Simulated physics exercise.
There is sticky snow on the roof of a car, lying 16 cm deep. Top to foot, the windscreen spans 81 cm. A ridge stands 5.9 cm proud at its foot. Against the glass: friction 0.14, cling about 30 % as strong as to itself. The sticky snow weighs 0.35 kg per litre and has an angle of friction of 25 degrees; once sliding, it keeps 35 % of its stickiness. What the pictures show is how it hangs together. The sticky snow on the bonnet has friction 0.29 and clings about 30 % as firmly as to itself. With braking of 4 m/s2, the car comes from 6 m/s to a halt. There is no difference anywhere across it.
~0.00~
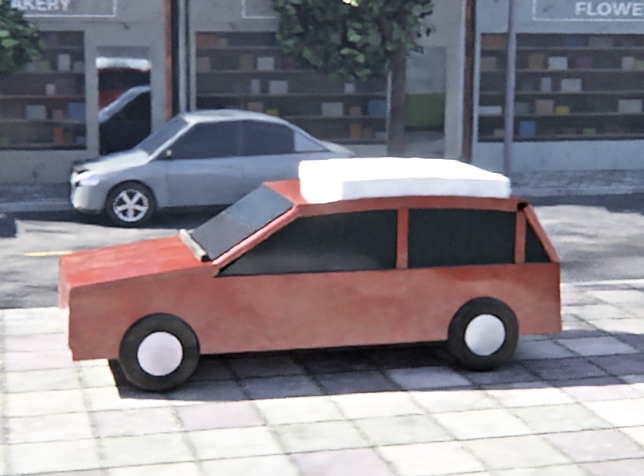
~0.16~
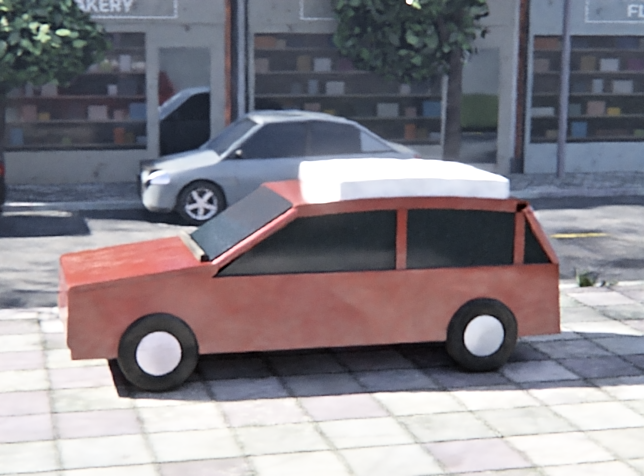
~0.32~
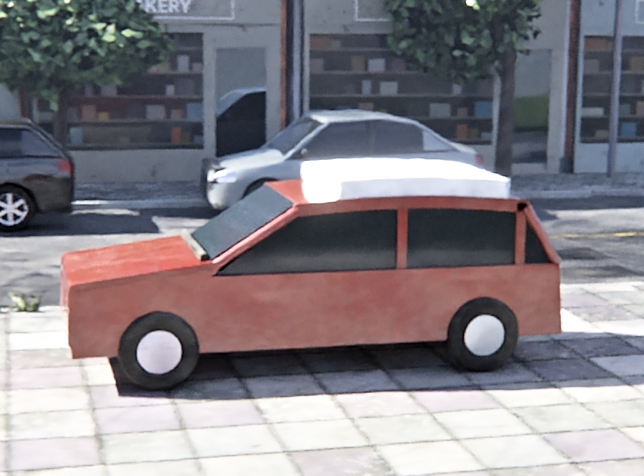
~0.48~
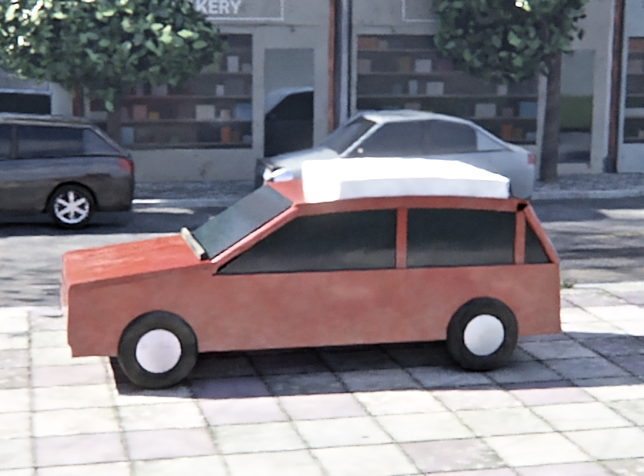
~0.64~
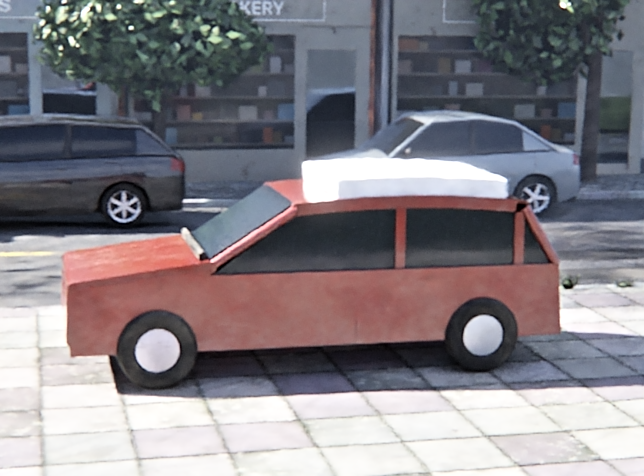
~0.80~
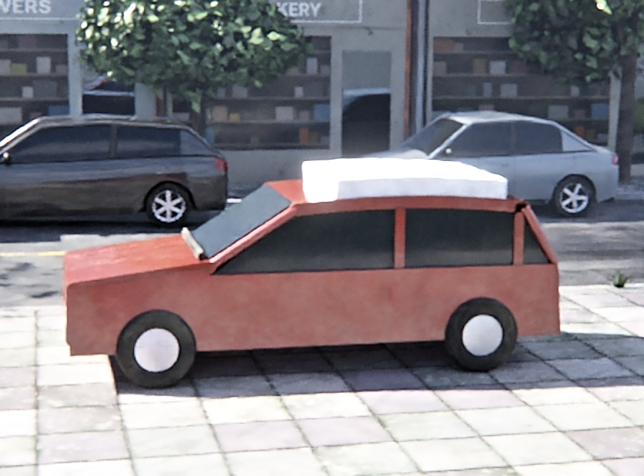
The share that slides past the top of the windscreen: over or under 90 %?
The figure sits beneath 90 %.
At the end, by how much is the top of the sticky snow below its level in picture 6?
The gap comes to about 0 centimetres.
By 1.28 s, all of the snow is on the roof, none on the glass, none on the bonnet and none has gone off the nose.
By 1.86 s, all of the snow is on the roof, none on the glass, none on the bonnet and none has gone off the nose.
By 2.43 s, all of the snow is on the roof, none on the glass, none on the bonnet and none has gone off the nose.
By 3.00 s, all of the snow is on the roof, none on the glass, none on the bonnet and none has gone off the nose.
By 3.10 s, at the end, all of the snow is on the roof, none on the glass, none on the bonnet and none has gone off the nose.
